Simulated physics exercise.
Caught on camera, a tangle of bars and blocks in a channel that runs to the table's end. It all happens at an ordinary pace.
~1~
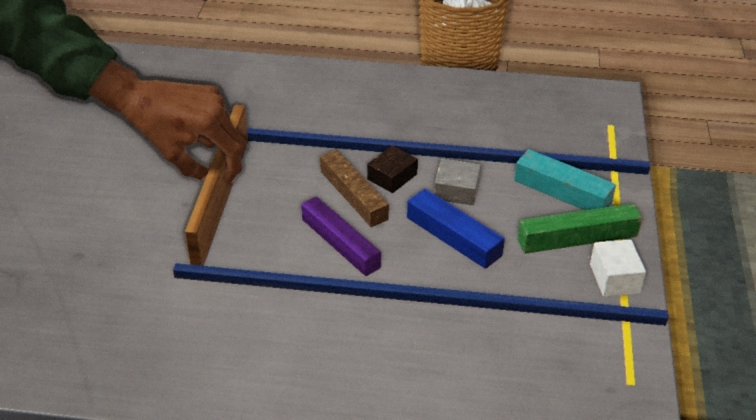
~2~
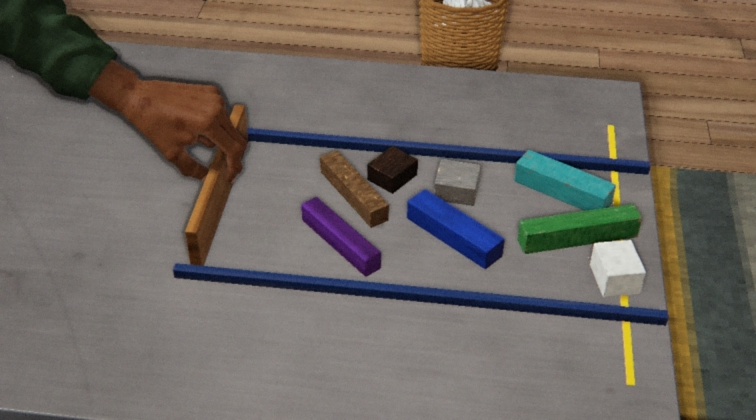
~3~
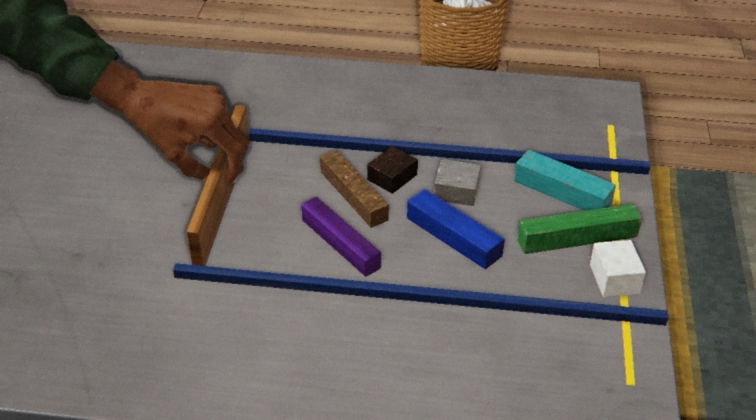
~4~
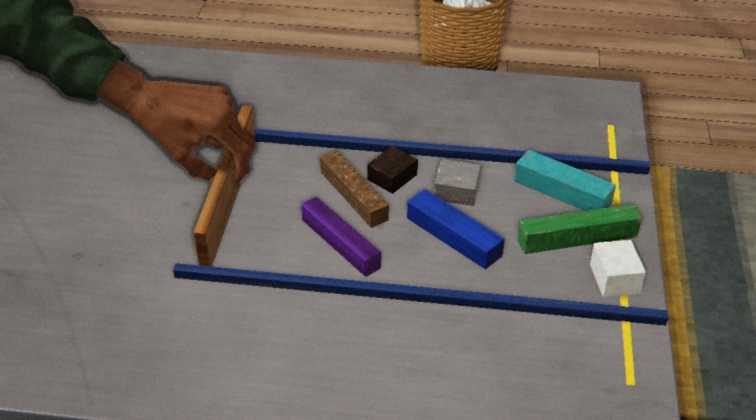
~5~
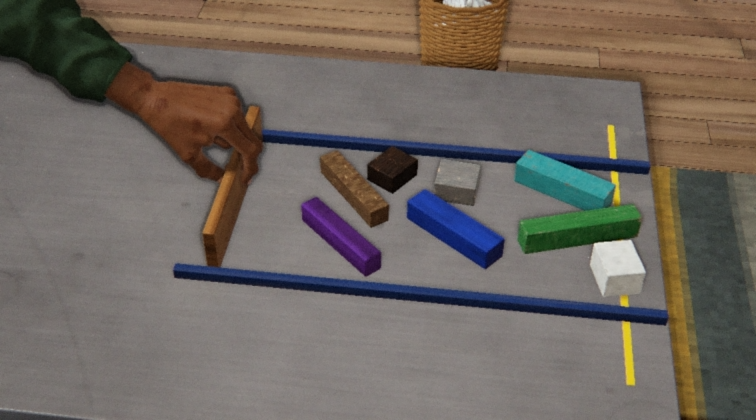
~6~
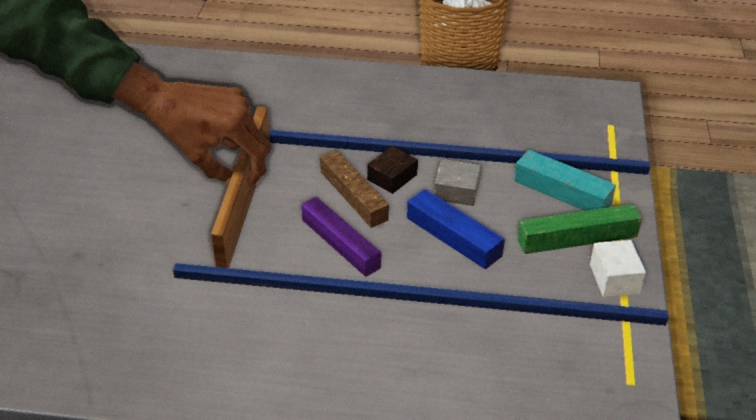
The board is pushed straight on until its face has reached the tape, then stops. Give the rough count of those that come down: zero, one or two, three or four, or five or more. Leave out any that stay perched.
In the end the number that fall off is five or more.
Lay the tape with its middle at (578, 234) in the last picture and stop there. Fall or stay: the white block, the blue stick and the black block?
The white block is lost; the blue stick holds on; the black block does not fall.
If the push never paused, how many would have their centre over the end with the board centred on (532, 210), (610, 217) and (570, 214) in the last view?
Past the end: 1, 5 and 3.
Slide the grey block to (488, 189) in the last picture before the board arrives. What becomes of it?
The grey block comes down.
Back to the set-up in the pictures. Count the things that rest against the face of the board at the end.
That makes 2.
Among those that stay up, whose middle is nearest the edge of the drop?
That is the black block.
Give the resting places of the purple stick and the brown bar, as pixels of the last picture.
First (634, 267), then (646, 219).
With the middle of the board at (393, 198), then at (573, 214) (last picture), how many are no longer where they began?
First 5, then 8.
Soon after, none off yet; white block at rest near (617, 268); green bar at rest near (580, 229); turquoise bar at rest near (564, 183).
In the end, the number that fall off is five or more; gone, grey block, blue stick, turquoise bar, green bar and white block.
